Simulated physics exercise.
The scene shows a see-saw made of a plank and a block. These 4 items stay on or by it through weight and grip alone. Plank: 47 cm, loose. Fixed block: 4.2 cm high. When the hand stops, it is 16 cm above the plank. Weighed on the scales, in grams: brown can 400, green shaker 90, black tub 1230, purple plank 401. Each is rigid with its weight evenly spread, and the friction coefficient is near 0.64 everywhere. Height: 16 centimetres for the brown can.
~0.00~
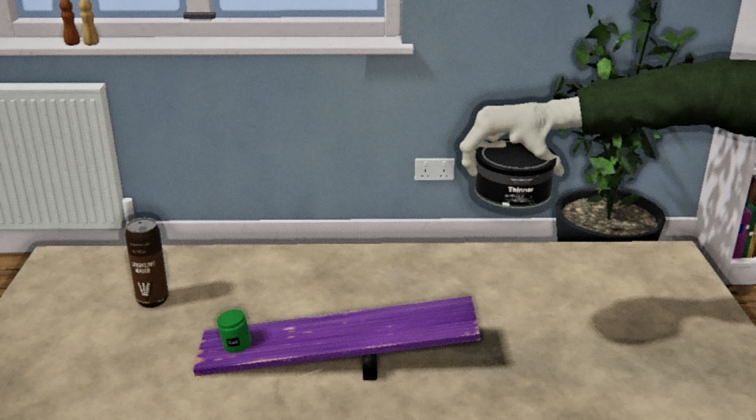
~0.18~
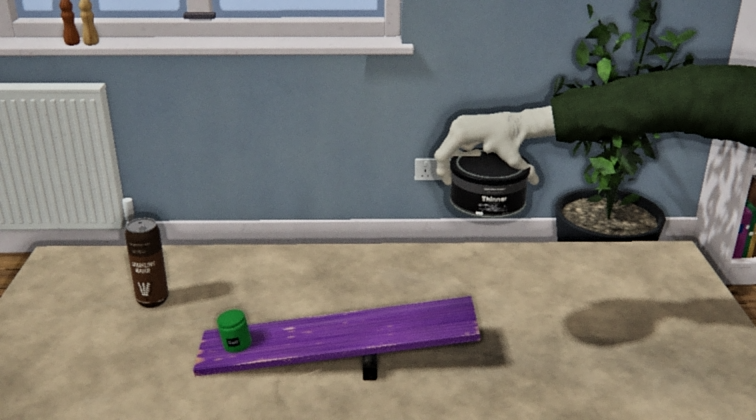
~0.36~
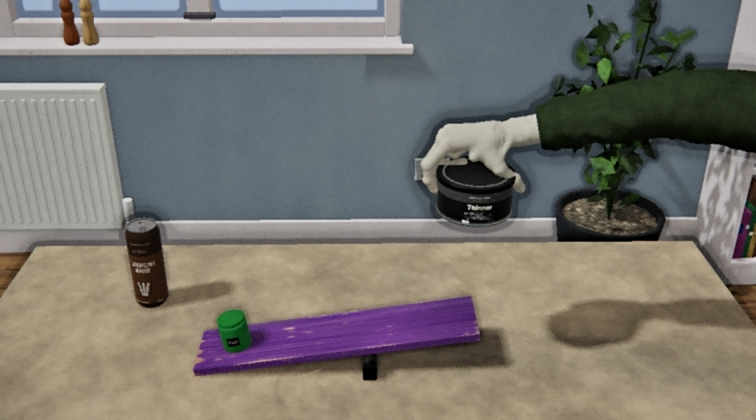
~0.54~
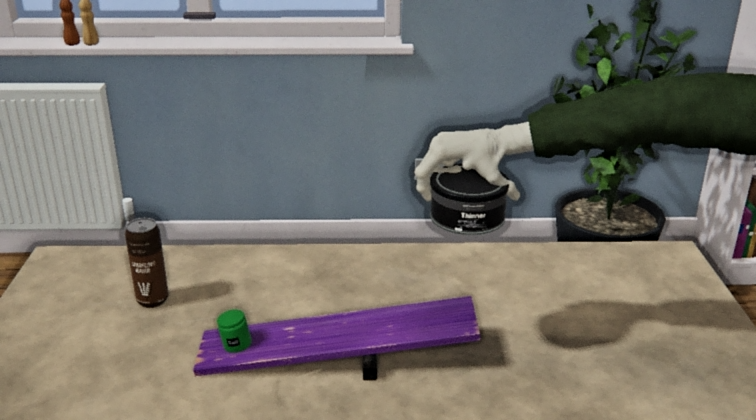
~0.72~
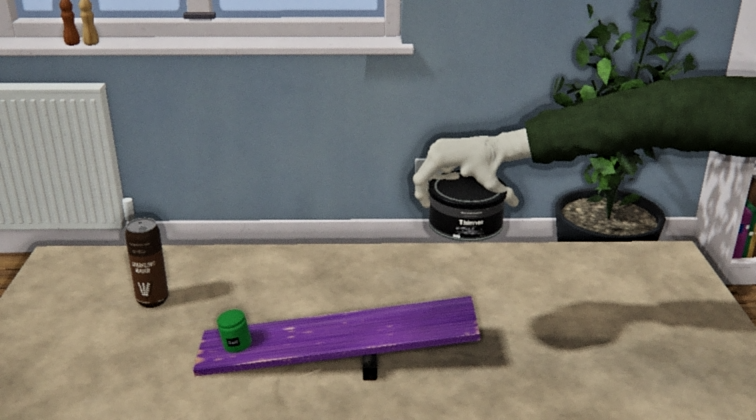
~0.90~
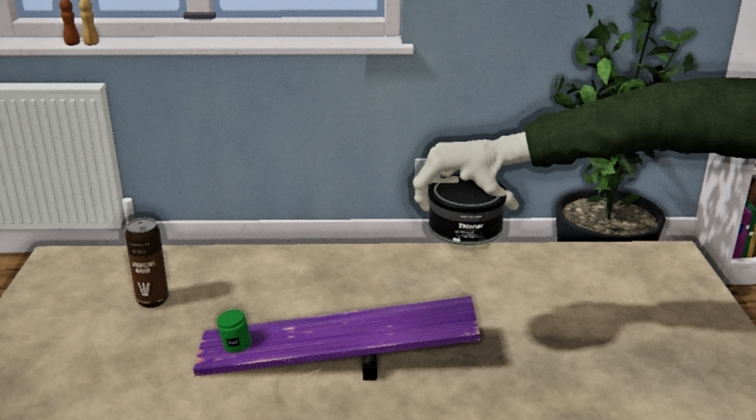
A gloved white hand in a dark green sleeve holds a black tub above a table in a room with a blue wall, seen from a fixed, slightly raised front view. A purple plank slopes across a dark block, a green shaker on its lower left end, with a brown can farther left and a potted plant behind. The hand carries the tub leftward and slightly down, slowing above the plank's raised right end.
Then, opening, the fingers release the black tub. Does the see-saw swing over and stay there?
My bet is the plank changes its tilt by the finish.
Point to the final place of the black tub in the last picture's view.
End position: Roughly (465, 329).
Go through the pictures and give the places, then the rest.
In the first picture, 9 cm still to go; black tub (514, 173); brown can (147, 264).
In the second picture, 6 cm still to go; black tub (489, 182); purple plank (337, 335).
In the third picture, 3 cm still to go; black tub (475, 191); green shaker (234, 331).
In the fourth picture, 2 cm still to go; black tub (469, 198); brown can (147, 264).
In the fifth picture, 1 cm still to go; black tub (467, 205); purple plank (337, 335).
Poised above the raised end; black tub (466, 209); green shaker (234, 331), in the sixth picture.
After 1.30 s, plank at 21°, tipped the other way; black tub leaning 26° near (472, 327); green shaker leaning 64°.
After 1.50 s, plank at 14°, tipped the other way; black tub leaning 14° near (465, 329); green shaker upside down.
After 1.80 s, plank at 14°, tipped the other way; black tub leaning 14° near (465, 329); green shaker on its side.
By the end (4.0 s), plank at 14°, tipped the other way; tipped over on the table or plank, green shaker; not toppled but over 4 cm from the start, black tub; the other 2 in place, give or take 4 cm. Seen from the same camera at the end, black tub near (465, 329). The plank comes down at its raised end.
